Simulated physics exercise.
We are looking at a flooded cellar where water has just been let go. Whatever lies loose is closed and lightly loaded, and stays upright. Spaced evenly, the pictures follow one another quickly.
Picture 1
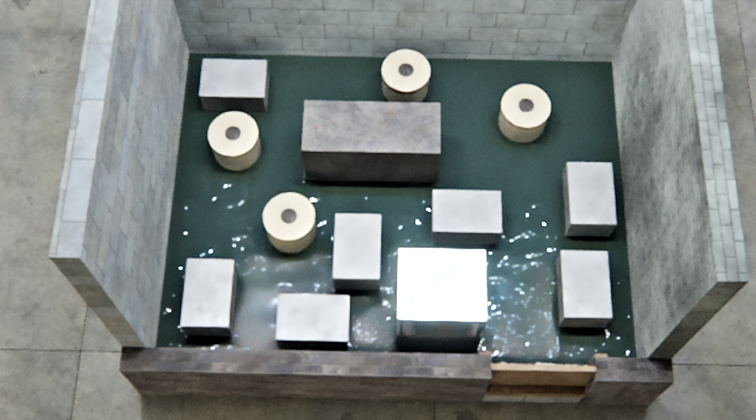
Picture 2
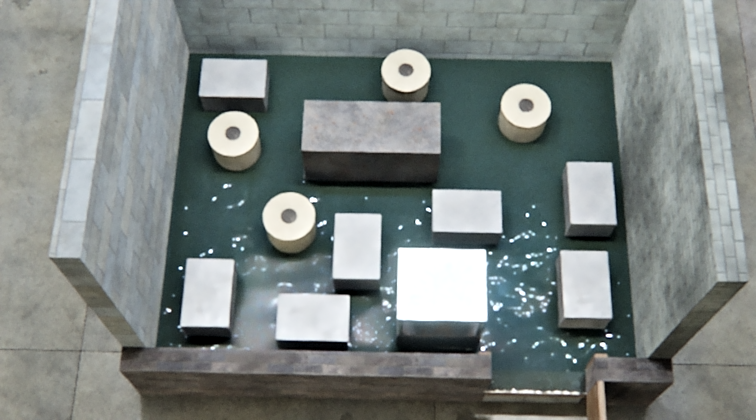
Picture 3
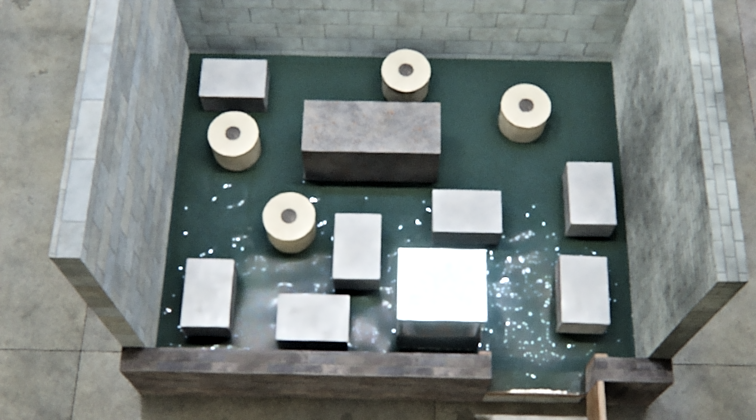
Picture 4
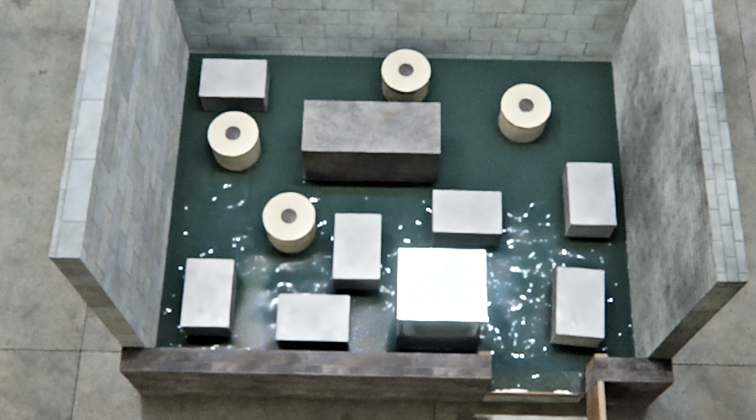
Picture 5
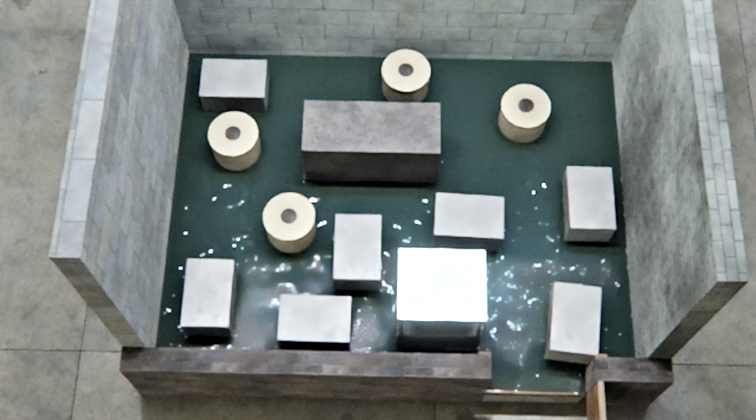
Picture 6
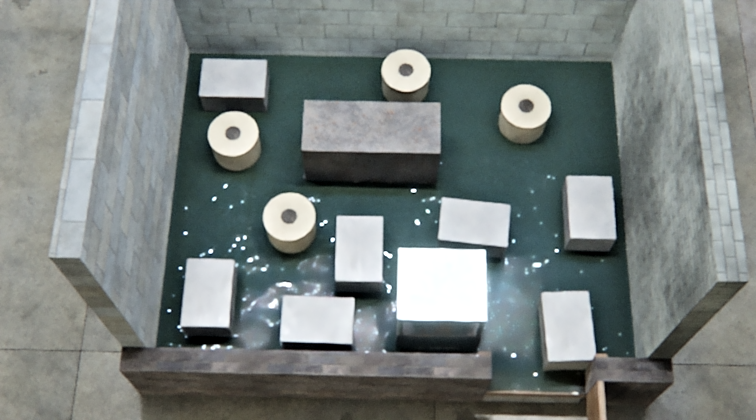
A gate opens in the front wall, and pale crates slowly drift in the water.
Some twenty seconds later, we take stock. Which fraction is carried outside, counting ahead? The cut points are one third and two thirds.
Lands mid-band.
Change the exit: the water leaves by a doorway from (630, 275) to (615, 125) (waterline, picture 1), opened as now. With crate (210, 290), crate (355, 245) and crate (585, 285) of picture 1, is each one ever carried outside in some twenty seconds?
The three give no escape, escape and escape, in that order.
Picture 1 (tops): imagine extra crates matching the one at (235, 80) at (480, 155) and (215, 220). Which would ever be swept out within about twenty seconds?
Result, in listed order: Exits / not lost.
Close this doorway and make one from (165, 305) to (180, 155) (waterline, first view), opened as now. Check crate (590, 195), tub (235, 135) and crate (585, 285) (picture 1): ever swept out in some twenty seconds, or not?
Answer, item by item: Not lost, lost, not lost.
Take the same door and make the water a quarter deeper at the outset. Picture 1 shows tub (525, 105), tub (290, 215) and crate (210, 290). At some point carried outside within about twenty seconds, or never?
As listed: Yes, yes, kept in.
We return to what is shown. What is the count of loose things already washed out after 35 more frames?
The number works out to 5.
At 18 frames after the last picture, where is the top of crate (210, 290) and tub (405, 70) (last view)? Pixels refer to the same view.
(243, 296) and (487, 86), roughly.
A moment on, 1 of 11 are out; 10 afloat.
Next, 3 of 11 are out; 8 afloat.
Later, 5 of 11 are out; 6 afloat.
In the end, 6 of 11 are out; 5 afloat.
